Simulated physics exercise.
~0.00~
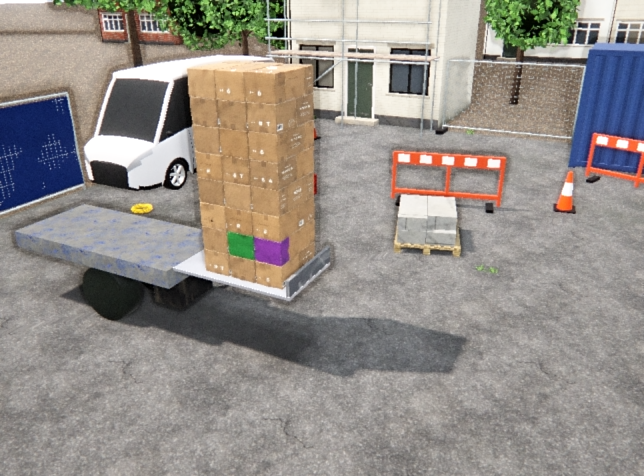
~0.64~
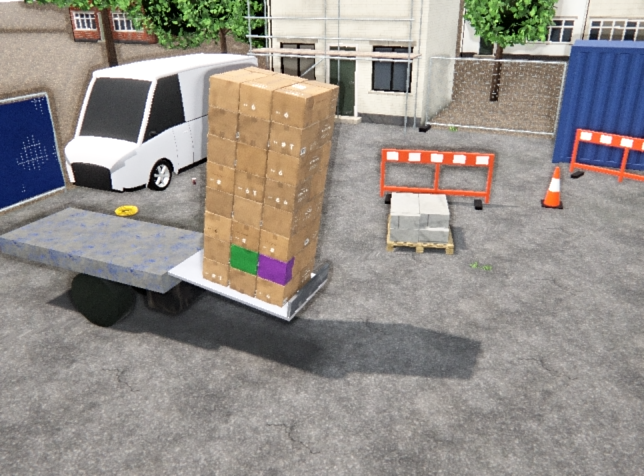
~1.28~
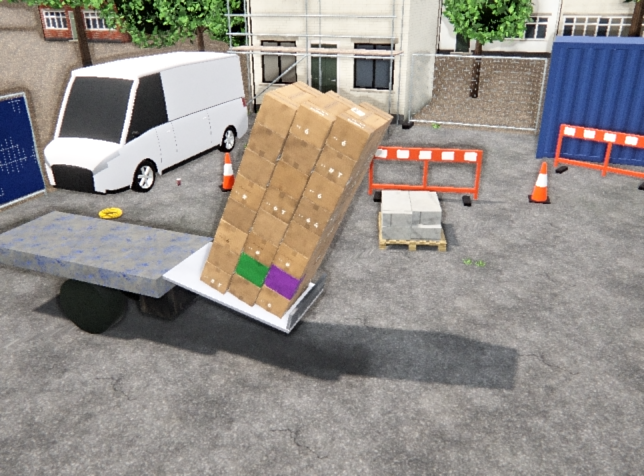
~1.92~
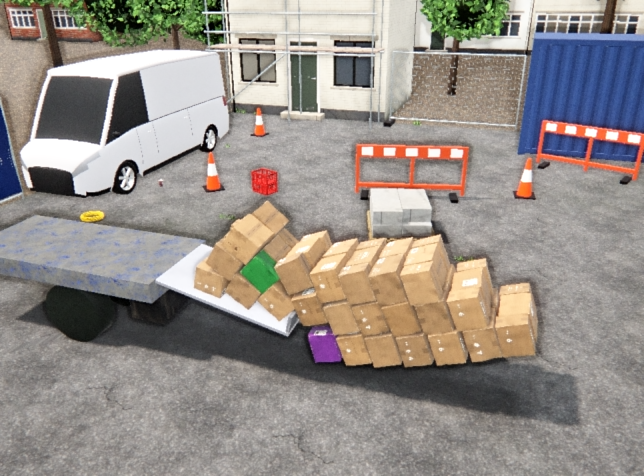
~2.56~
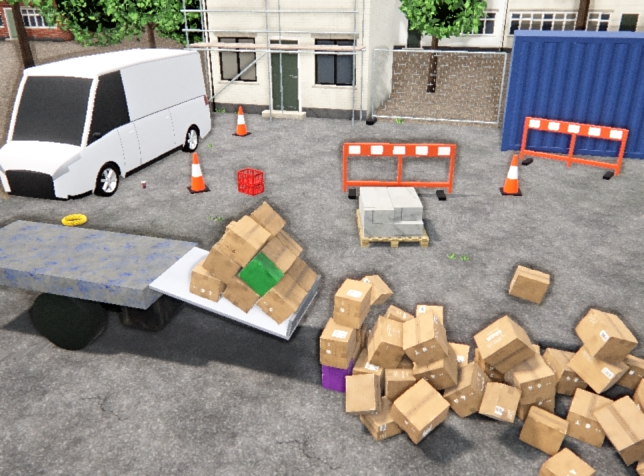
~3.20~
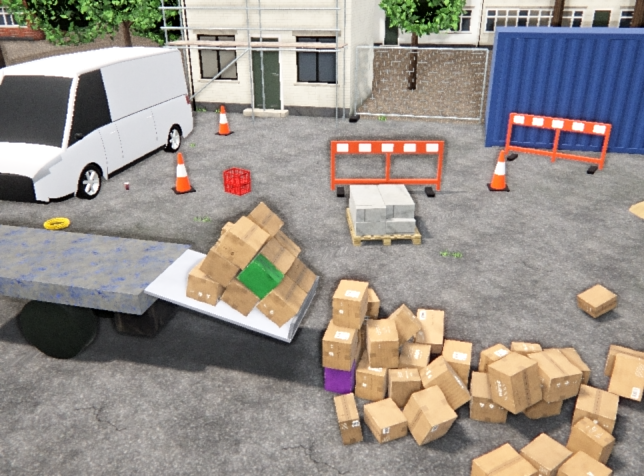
The video shows a tall stack of taped cartons on a flap behind a flat-bed as the flap tilts downward and the stack leans right, then topples. Most cartons, including the purple one, scatter across the ground, while a small heap with the green one stays on the sloping flap.
